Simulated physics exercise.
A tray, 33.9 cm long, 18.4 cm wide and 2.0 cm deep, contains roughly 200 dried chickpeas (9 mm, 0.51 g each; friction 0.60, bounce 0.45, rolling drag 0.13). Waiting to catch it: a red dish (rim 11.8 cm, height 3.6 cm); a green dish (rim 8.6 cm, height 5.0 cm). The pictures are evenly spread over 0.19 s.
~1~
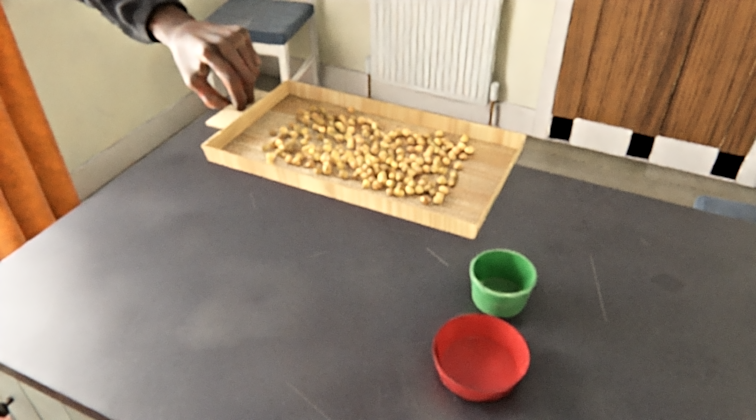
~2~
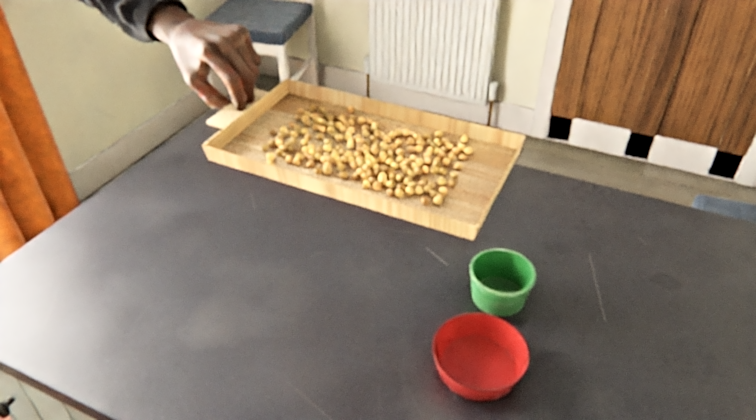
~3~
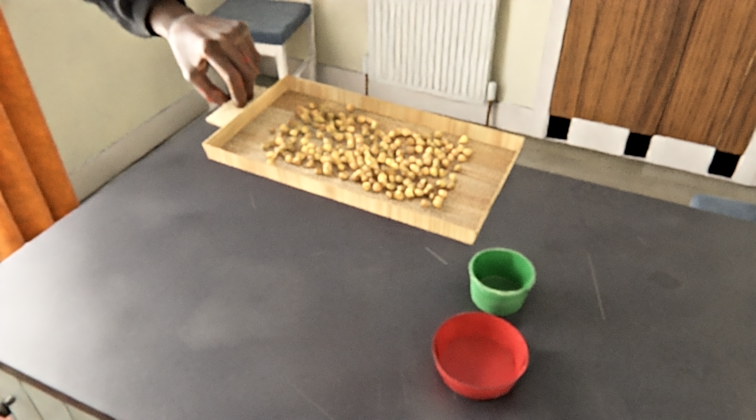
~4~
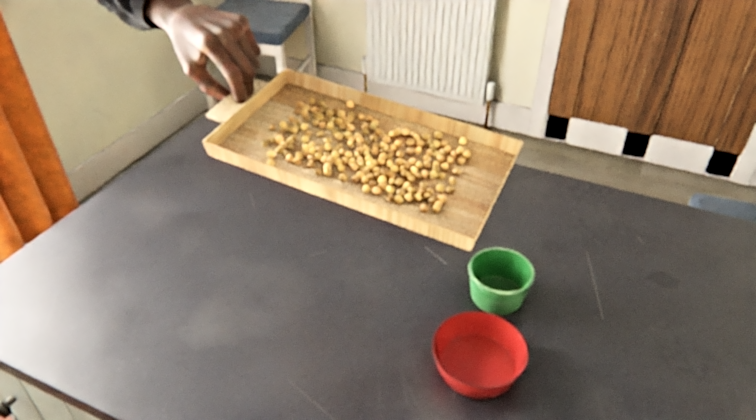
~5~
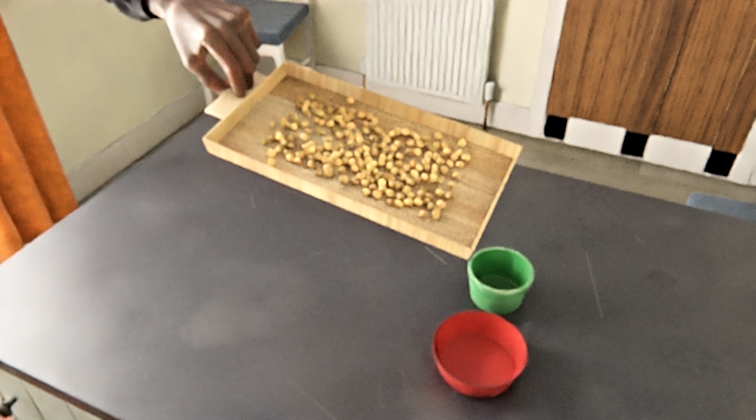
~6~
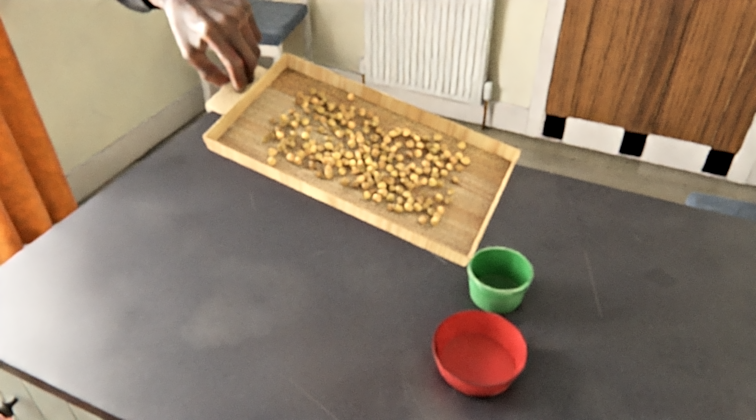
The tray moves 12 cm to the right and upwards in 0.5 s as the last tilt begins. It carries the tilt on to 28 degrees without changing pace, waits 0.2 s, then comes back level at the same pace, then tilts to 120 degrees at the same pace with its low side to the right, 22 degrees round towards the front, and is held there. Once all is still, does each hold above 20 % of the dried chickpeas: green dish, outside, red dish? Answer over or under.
Green dish under, outside over, red dish under.
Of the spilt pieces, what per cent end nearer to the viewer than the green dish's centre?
Roughly 80 per cent.
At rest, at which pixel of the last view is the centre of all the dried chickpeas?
At about (437, 295).
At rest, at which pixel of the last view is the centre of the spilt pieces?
Around (433, 295).
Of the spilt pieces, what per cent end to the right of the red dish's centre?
About 0 per cent.
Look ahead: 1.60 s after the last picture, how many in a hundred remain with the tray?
Roughly 90 per cent.
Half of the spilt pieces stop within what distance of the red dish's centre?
Roughly 14 cm.
Then, 0.61 s after the last picture, tilt 8 degrees; tray 100 %; middle of all pieces on or above the table near (414, 198).
Then, 1.13 s after the last picture, tilt 39 degrees; tray 100 %; middle of all pieces on or above the table near (481, 223).
Then, 1.60 s after the last picture, tilt 93 degrees; red dish 5 %, tray 90 %; middle of all pieces on or above the table near (451, 236).
Then, 2.05 s after the last picture, tilt 120 degrees; red dish 5 %, outside 90 %, green dish 5 %; middle of all pieces on or above the table near (438, 293).
In the end, red dish 5 %, outside 90 %, green dish 5 %, tray 0 %.
